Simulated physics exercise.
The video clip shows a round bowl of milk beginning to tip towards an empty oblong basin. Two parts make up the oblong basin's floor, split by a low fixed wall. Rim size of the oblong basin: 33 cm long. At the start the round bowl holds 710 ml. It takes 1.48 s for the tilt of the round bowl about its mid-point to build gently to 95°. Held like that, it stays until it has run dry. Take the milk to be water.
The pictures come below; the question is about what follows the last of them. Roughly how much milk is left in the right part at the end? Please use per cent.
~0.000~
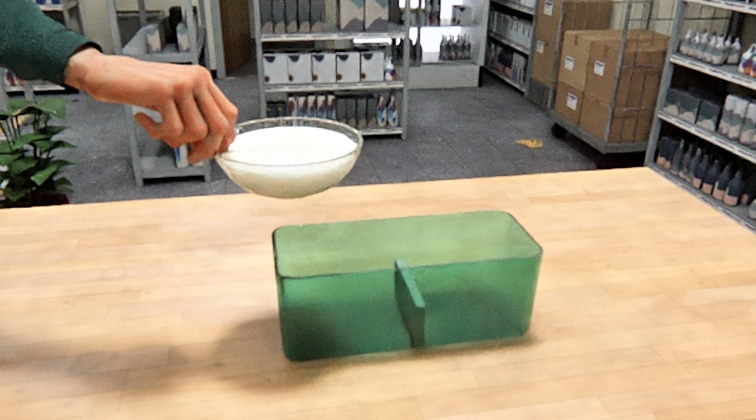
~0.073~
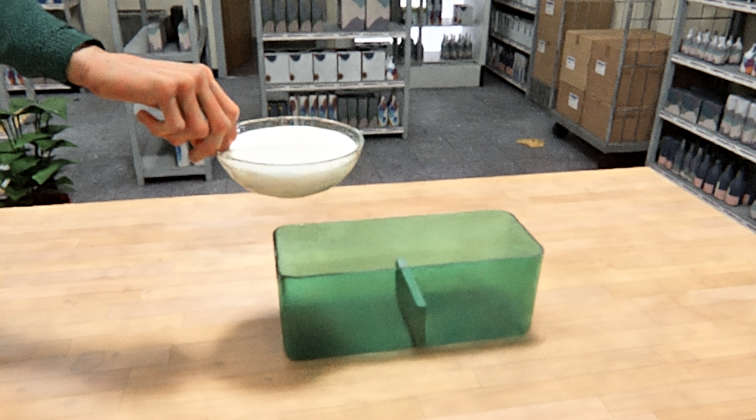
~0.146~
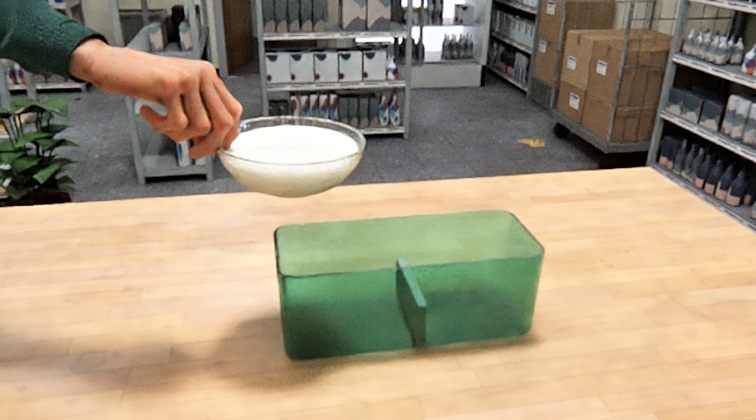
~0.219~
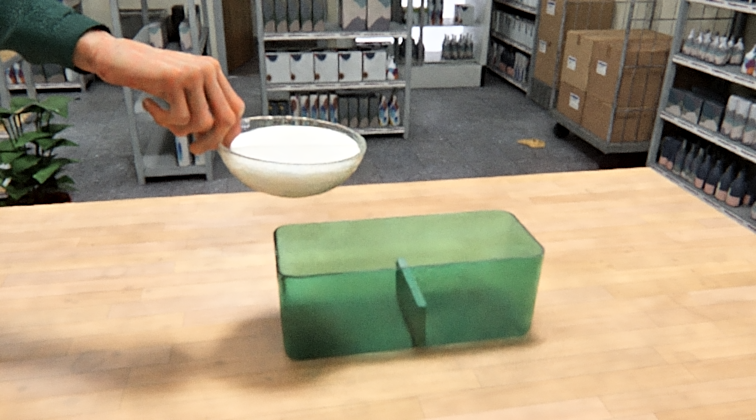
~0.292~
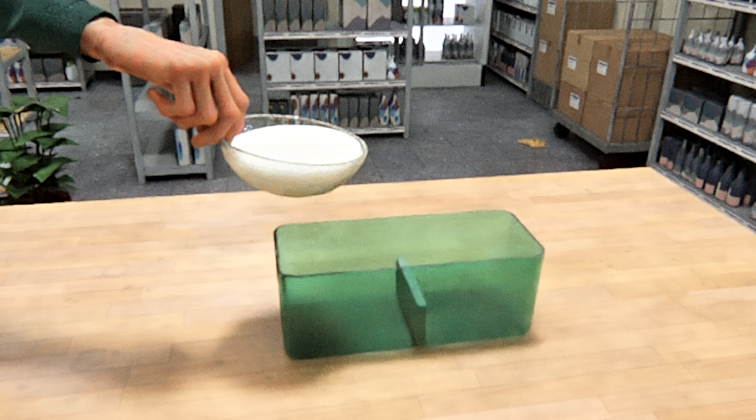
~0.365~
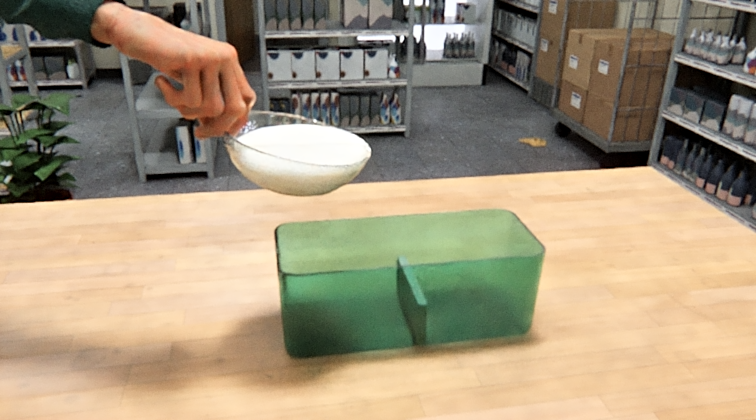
Roughly 45 per cent is left in the right part.
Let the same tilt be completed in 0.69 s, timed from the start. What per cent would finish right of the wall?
Then it comes to around 30 per cent.
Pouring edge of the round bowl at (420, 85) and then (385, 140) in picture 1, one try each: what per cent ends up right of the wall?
Try 1: Approx. 95 %; try 2: Approx. 80 %.
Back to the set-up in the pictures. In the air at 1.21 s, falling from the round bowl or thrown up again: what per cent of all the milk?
Airborne share: Near 1 %.
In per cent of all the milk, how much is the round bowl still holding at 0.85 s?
Roughly 26 per cent.
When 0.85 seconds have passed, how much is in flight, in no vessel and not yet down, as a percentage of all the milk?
Close to 28 per cent, I'd say.
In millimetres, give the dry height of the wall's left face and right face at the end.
44 mm left, 44 mm right.
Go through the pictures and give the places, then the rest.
It leans 0°; its right rim is at (361, 137); the milk meets the walls at (217, 150) and (356, 142); the oblong basin's rim runs from (274, 253) to (526, 232); the wall's top is at (409, 281), in the first picture.
It leans 1°; its right rim is at (362, 138); the milk meets the walls at (219, 148) and (356, 142), in the second picture.
It leans 2°; its right rim is at (363, 139); the milk meets the walls at (221, 147) and (358, 143), in the third picture.
It leans 5°; its right rim is at (364, 143); the milk meets the walls at (222, 147) and (360, 144), in the fourth picture.
It leans 9°; its right rim is at (365, 147); the milk meets the walls at (226, 146) and (362, 143), in the fifth picture.
It leans 14°; its right rim is at (367, 151); the milk meets the walls at (230, 146) and (363, 145); 3 per cent is over the edge, in the sixth picture.
After 0.85 s the tilt is 58° and 26 per cent is still to pour, 17 is left of the wall and 28 right of it.
After 1.21 s the tilt is 87° and 0 per cent is still to pour, 52 is left of the wall and 45 right of it.
After 1.58 s the tilt is 95° and 0 per cent is still to pour, 54 is left of the wall and 45 right of it.
After 1.98 s the tilt is 95° and 0 per cent is still to pour, 54 is left of the wall and 45 right of it.
In the end 54 per cent lies left of the wall, 45 right of it and 1 outside.
